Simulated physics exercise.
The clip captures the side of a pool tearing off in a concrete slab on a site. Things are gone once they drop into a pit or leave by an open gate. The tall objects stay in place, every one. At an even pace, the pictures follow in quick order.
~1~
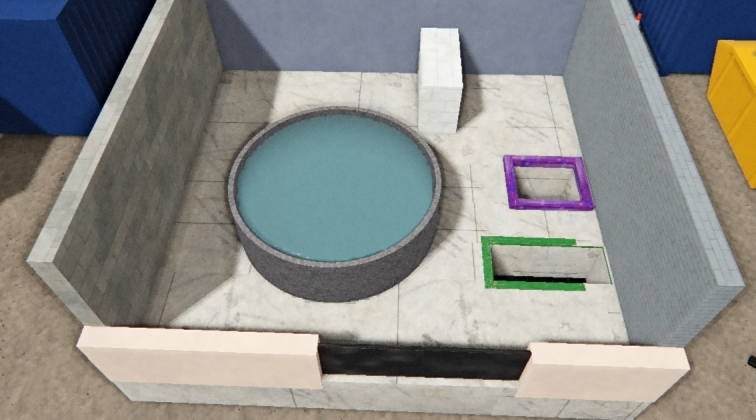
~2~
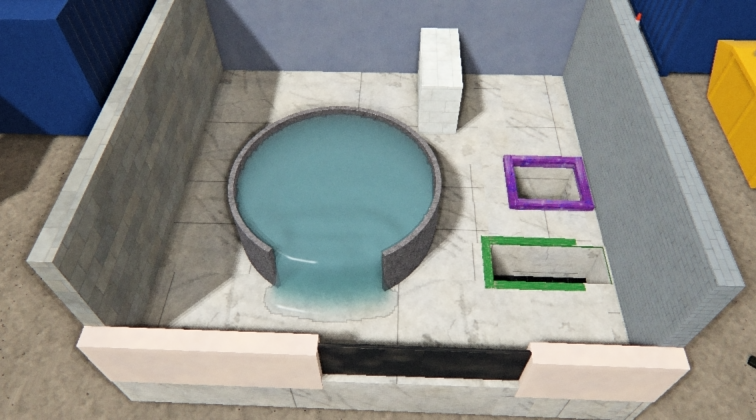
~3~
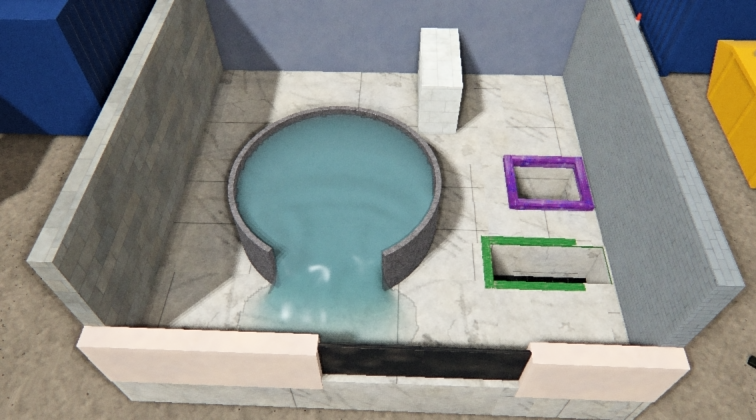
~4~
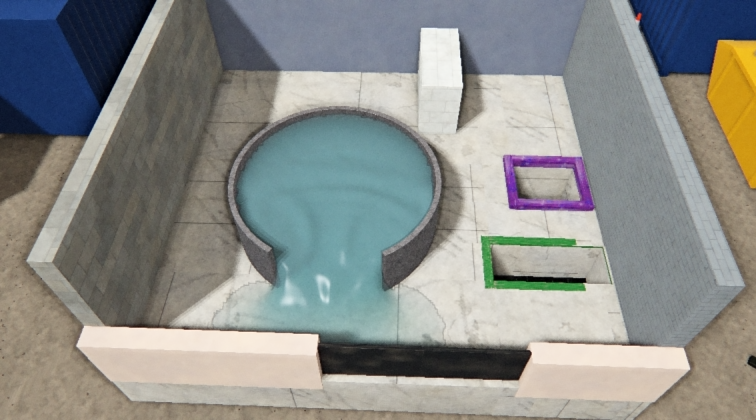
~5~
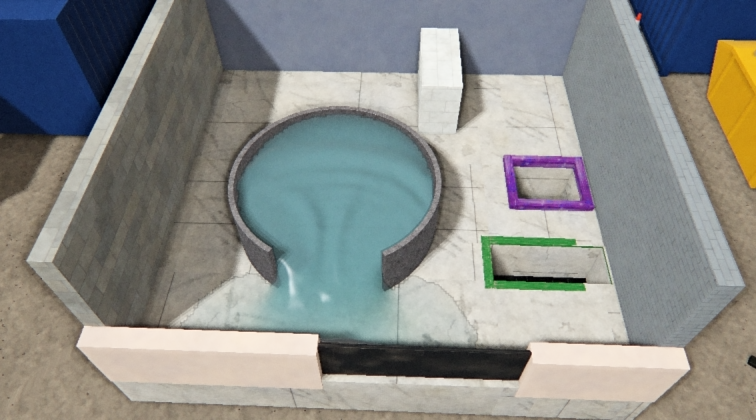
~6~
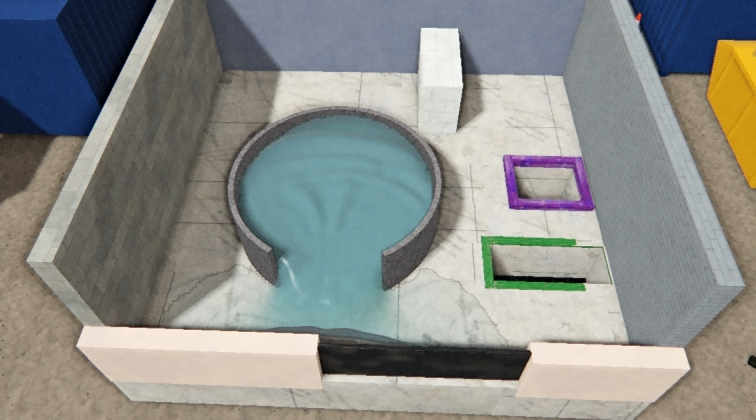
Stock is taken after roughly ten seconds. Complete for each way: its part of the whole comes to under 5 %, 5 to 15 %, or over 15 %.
The gate's part comes to under 5 %; the purple pit's part comes to under 5 %; the green pit's part comes to over 15 %.
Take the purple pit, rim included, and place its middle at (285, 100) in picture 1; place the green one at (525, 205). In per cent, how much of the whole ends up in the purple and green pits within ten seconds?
Purple has 10 parts of a hundred and green has 30.
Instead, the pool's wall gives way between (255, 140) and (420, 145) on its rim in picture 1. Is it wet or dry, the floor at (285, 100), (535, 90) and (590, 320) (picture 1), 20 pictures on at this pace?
Listed in order, they come out sitting in a pool, sitting in a pool and without a puddle.
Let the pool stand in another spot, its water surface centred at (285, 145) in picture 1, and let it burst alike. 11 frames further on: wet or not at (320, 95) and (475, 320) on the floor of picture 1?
The first spot ends up bone-dry, while the second ends up waterlogged.
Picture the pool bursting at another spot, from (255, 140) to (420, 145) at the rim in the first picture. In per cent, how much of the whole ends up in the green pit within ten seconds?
Green: 20 %.
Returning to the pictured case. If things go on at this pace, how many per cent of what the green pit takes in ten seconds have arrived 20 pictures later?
Something like 35 in a hundred.
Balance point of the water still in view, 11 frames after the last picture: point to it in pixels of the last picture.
I'd put it at around (331, 258).
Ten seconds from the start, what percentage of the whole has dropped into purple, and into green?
Shares, in order: 0 % and 38 %.
A moment on, water covers 25 % of the floor; the gate 0 %, the purple pit 0 %, the green pit 0 %.
Next, water covers 45 % of the floor; the gate 0 %, the purple pit 0 %, the green pit 4 %.
Then, water covers 60 % of the floor; the gate 0 %, the purple pit 0 %, the green pit 13 %.
Later, water covers 75 % of the floor; the gate 0 %, the purple pit 0 %, the green pit 25 %.
In the end, water covers 95 % of the floor; the gate 0 %, the purple pit 0 %, the green pit 37 %.
